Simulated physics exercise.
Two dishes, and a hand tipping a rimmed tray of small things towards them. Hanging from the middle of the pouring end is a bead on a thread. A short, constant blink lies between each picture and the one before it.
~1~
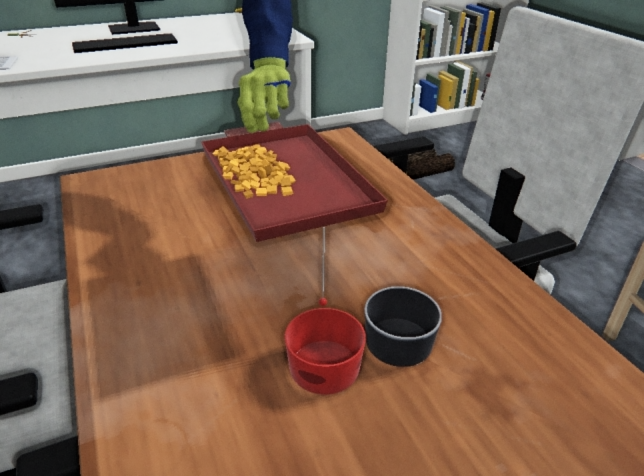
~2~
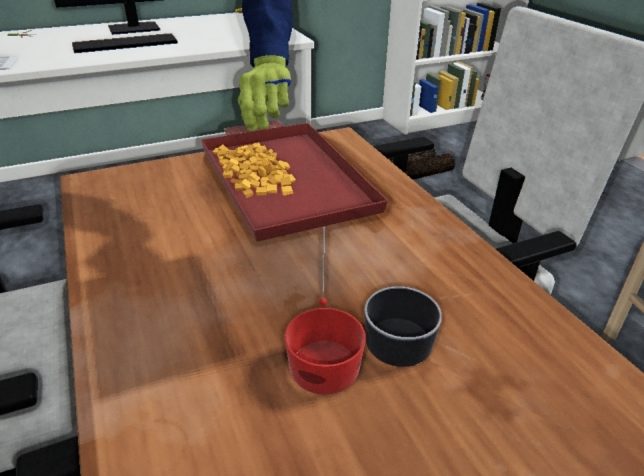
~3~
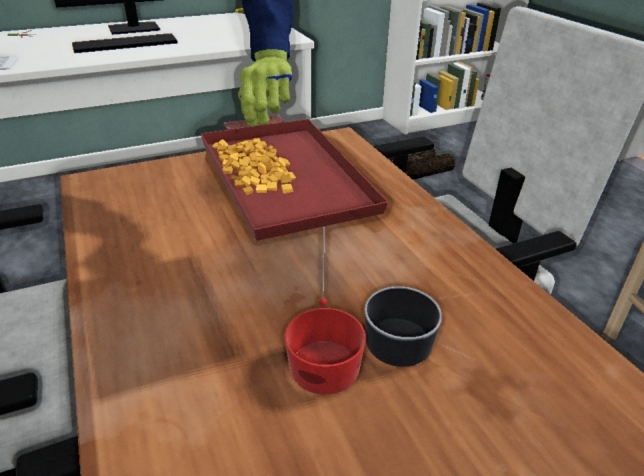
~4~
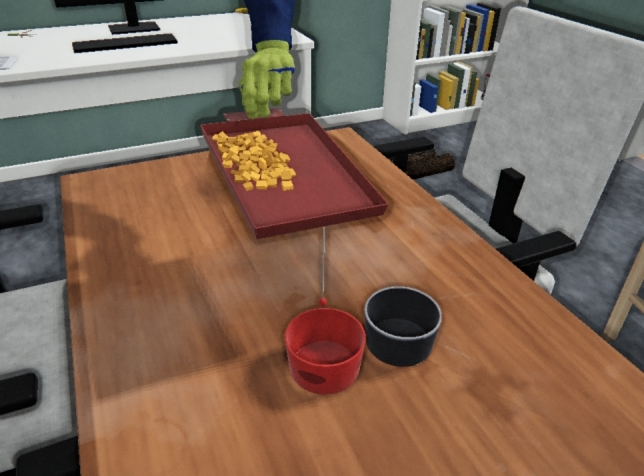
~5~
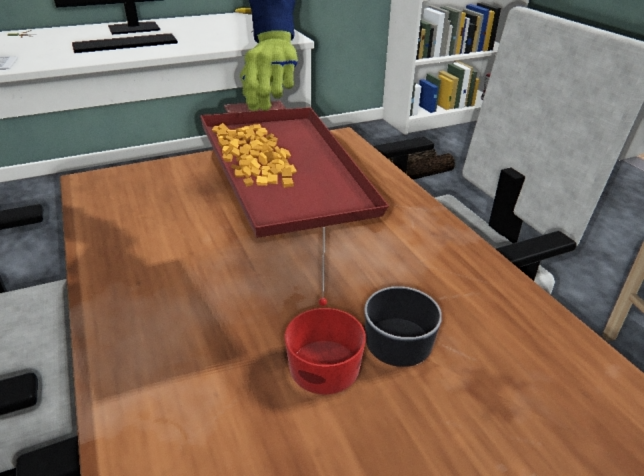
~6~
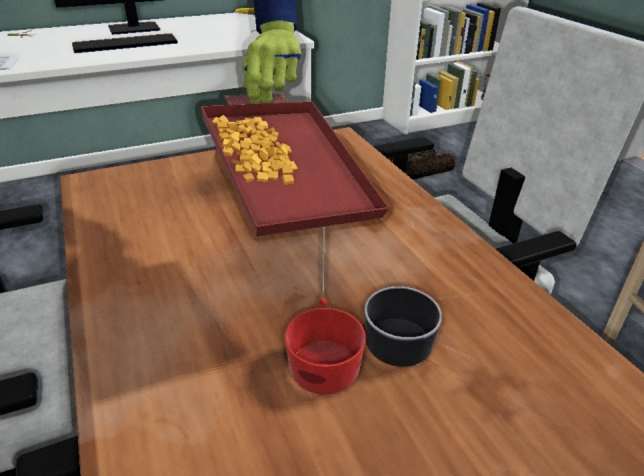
On a wooden table in an office, a green-gloved hand slowly raises the far end of a red tray holding small yellow pieces, tilting it slightly, while a red dish and a black dish stay still in front.
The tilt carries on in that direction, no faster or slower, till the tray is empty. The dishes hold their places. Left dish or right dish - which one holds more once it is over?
The right one holds more.
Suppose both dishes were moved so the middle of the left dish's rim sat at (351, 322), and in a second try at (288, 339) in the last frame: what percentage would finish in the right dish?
20 %, 70 %.
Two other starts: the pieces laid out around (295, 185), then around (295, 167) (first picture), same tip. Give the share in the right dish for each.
50 per cent for the first try, 70 per cent for the second.
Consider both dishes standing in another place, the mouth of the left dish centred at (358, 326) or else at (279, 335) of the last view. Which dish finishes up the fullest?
Results - the dish on the left side first, the dish on the right side second.
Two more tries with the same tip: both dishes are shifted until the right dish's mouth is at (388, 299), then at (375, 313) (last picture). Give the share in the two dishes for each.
It comes to about 90 per cent the first time and about 80 per cent the second.
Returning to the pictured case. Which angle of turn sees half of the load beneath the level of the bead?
105°.
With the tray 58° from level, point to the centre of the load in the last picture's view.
I'd put the middle close to (364, 210).
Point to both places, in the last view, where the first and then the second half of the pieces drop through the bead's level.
Starting near (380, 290), moving on to near (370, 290).
Soon after the last picture, tray tipped steeply; most on the tray; a small part in the right dish; a small part in the air.
A little later, tray tipped right over; about half on the tray; about a third in the right dish; a small part outside both; a stray few in the air.
Later still, tray tipped past a quarter turn; a small part in the left dish; about half in the right dish; about a third outside both.
At rest, tray tipped past a quarter turn; a small part in the left dish; about half in the right dish; about a third outside both.
